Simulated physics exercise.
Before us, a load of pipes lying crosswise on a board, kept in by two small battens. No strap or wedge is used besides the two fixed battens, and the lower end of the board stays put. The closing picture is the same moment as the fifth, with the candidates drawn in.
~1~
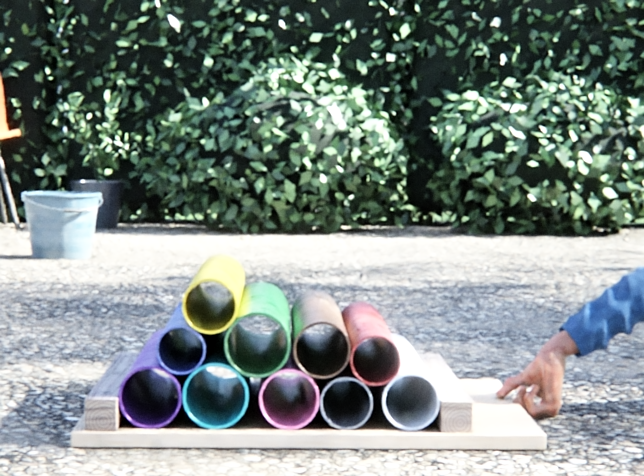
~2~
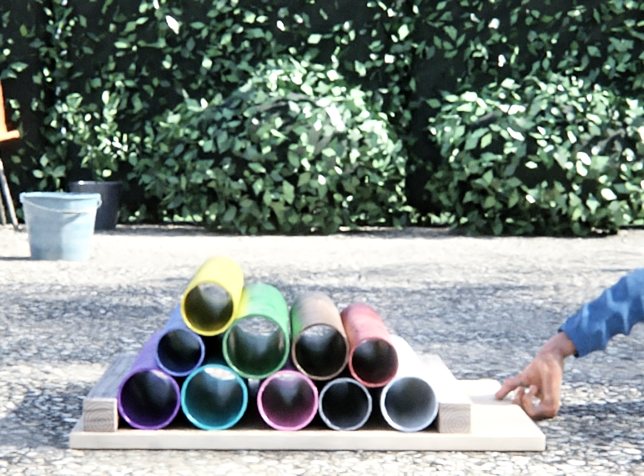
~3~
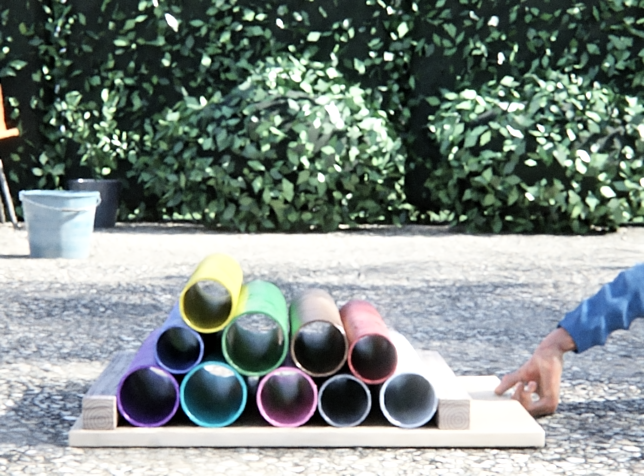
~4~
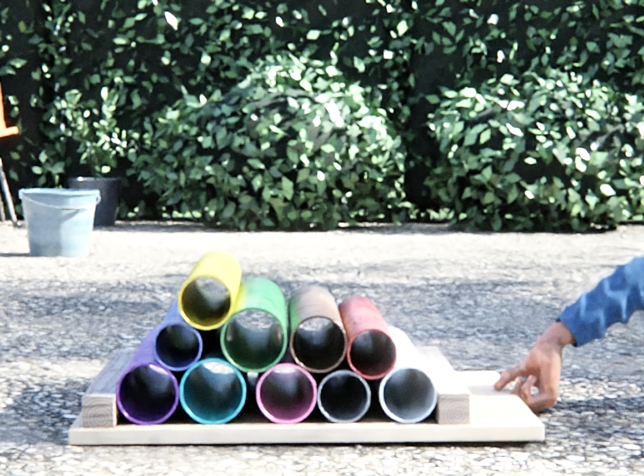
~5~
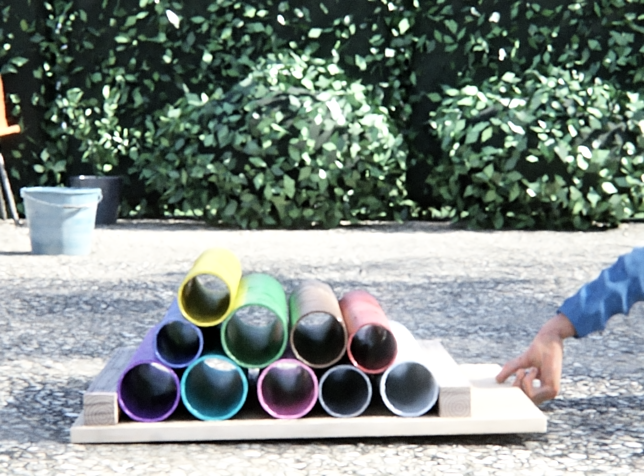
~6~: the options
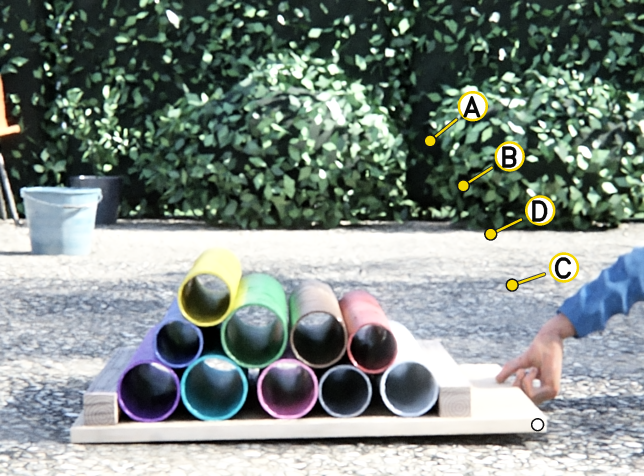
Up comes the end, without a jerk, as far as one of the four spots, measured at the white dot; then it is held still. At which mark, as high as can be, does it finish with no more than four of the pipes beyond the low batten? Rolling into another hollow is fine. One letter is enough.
The highest mark that will do is D.
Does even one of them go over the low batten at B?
Yes, at B.
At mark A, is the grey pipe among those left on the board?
Yes.
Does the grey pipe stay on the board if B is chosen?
Yes, with B.
On the marked copy, A at (430, 141); B at (463, 186); C at (512, 285); D at (490, 234); the white dot at (538, 425).
Taking D. A third of the way, board at 16°.
Two thirds of the way, board at 26°.
When it is over, board at 26°, none over the low batten.
As for the rest, A five over the low batten; B five over the low batten; C none over the low batten.
